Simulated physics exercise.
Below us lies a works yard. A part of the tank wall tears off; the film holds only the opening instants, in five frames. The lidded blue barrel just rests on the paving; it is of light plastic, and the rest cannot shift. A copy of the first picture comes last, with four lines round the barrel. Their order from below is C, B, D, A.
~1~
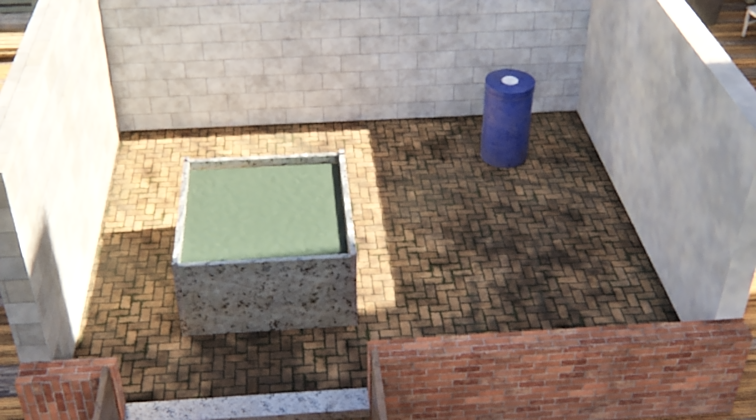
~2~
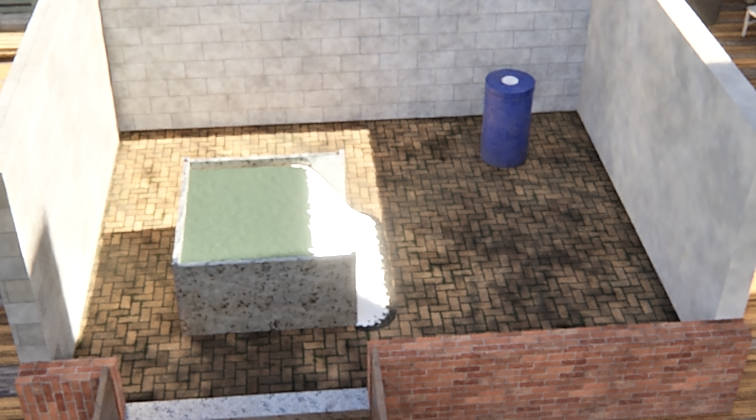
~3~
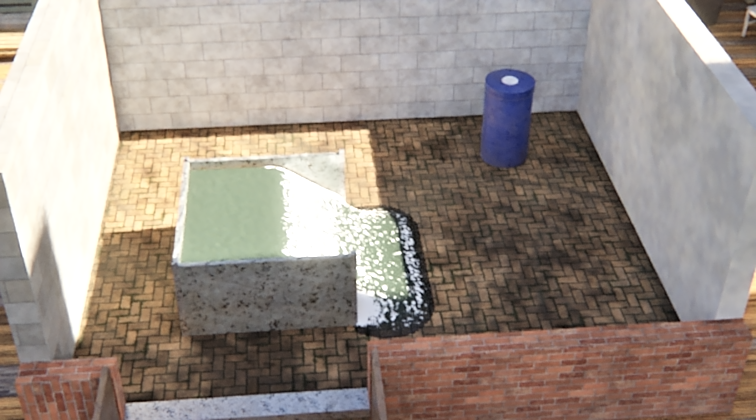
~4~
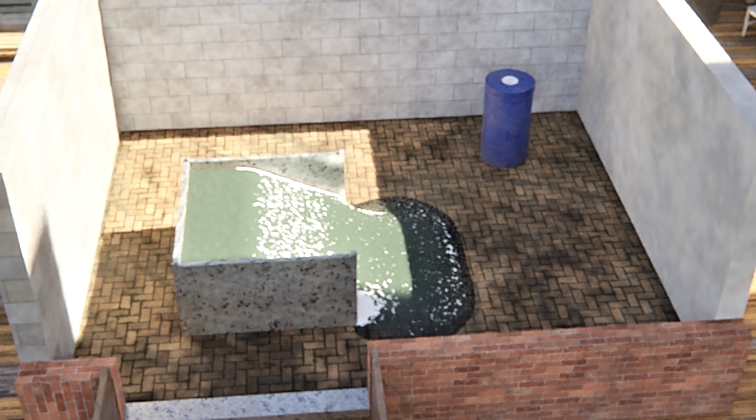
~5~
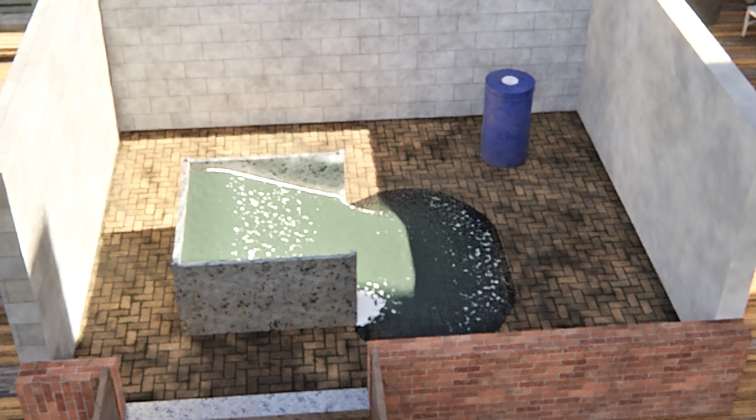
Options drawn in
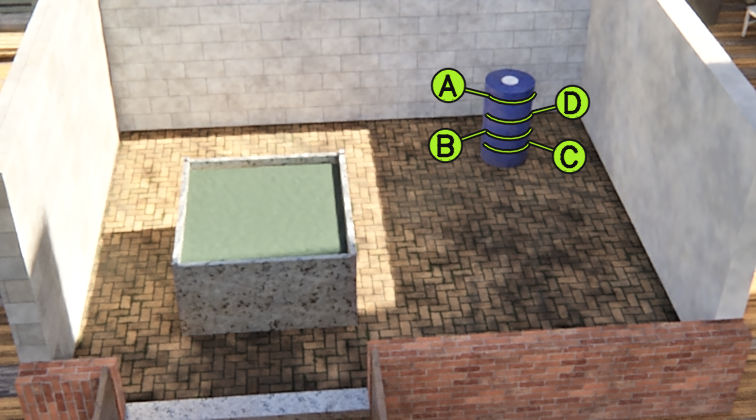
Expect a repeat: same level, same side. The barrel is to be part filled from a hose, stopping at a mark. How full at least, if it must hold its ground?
Take C.
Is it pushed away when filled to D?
No.
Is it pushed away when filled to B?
No, not at all.
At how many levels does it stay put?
All of them.
In lime, A at (514, 102); B at (511, 138); C at (510, 151); D at (513, 122); from the bottom up C, B, D, A.
With A, it does not move.
With B, it does not move.
With C, it does not move.
With D, it does not move.
